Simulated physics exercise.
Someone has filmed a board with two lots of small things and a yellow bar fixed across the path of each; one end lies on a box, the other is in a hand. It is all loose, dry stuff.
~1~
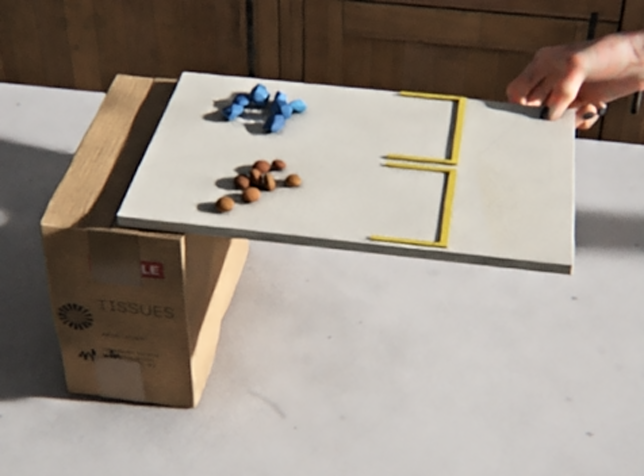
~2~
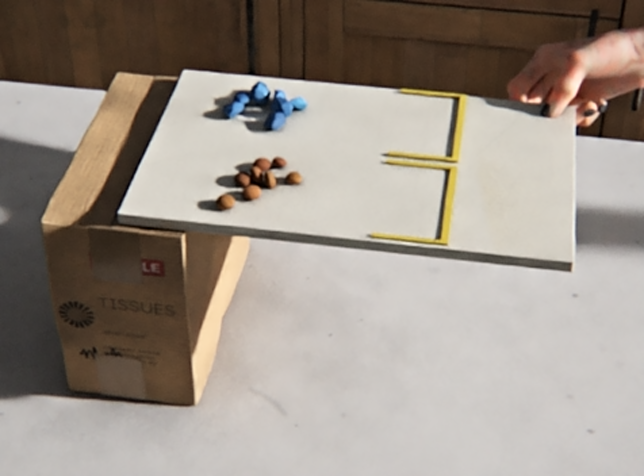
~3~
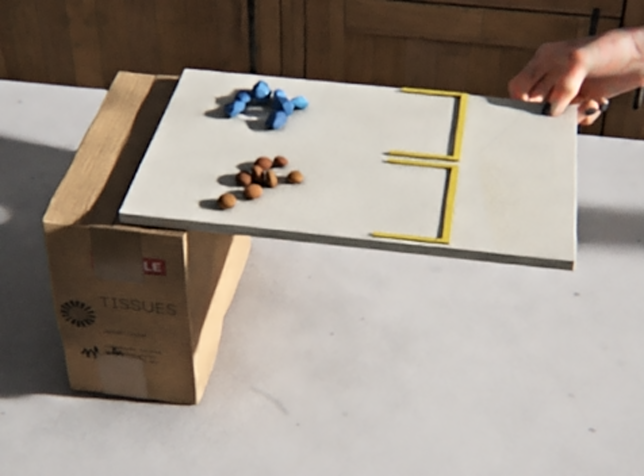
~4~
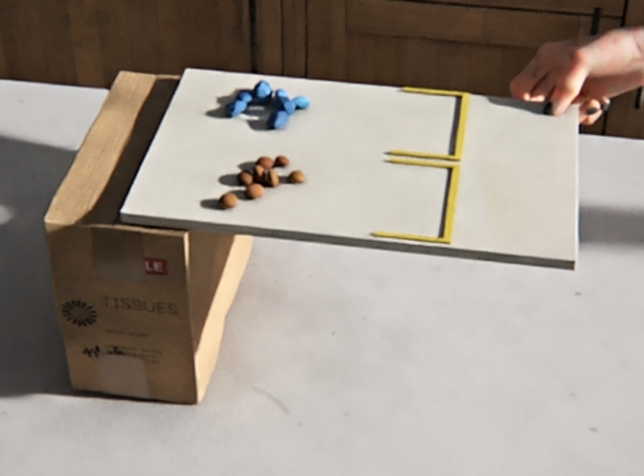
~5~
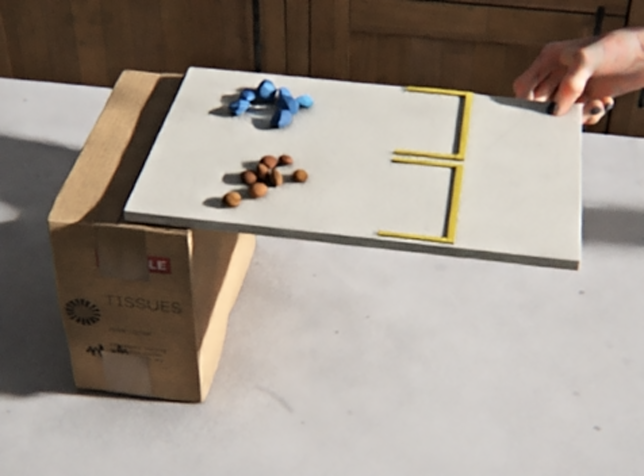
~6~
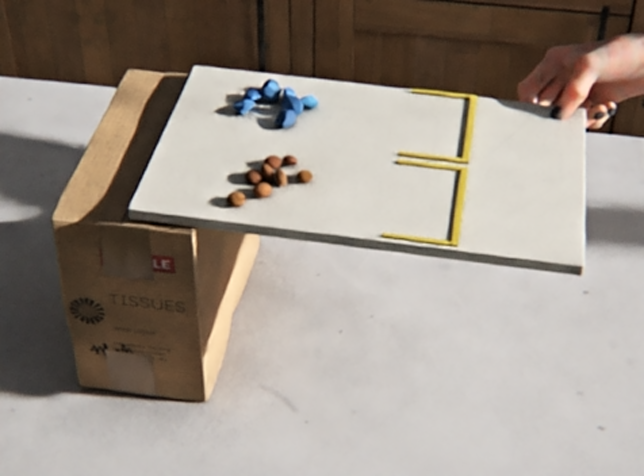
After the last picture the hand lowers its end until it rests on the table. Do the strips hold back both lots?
Front batch: It carries on beyond the bar. Back batch: It carries on beyond the bar.
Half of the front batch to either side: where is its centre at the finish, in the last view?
Close to (568, 377).
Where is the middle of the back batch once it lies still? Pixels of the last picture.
Roughly at (590, 325).
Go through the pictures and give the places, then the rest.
Held end of the board at (560, 261), level; box at (156, 238), tall, over half the board's length; front batch at (256, 177), a few bits of dog kibble; back batch at (260, 97), a few aquarium stones; front bar at (449, 207), much lower than a piece; back bar at (459, 130), much lower than a piece, in the first frame.
Held end of the board at (561, 259), level; back batch at (260, 95), in the second frame.
Held end of the board at (563, 257), level; front batch at (258, 174), in the third frame.
Held end of the board at (564, 257), level; back batch at (282, 97), in the fourth frame.
Held end of the board at (568, 257), level; front batch at (263, 172), in the fifth frame.
Held end of the board at (571, 262), down by 1°; box at (167, 232); front batch at (268, 173), not moving; back batch at (290, 96), not moving; front bar at (460, 205); back bar at (470, 128), in the sixth frame.
Then, 0.47 s past the last view, board sloping at 12°; front batch where it was; back batch where it was.
Then, 1.07 s past the last view, board sloping at 27°; front batch where it was; back batch on its way down.
Then, 1.70 s past the last view, board sloping at 41°; front batch about half past its bar; back batch all past its bar.
Finally, board resting at 41°; front batch all past its bar; back batch all past its bar.
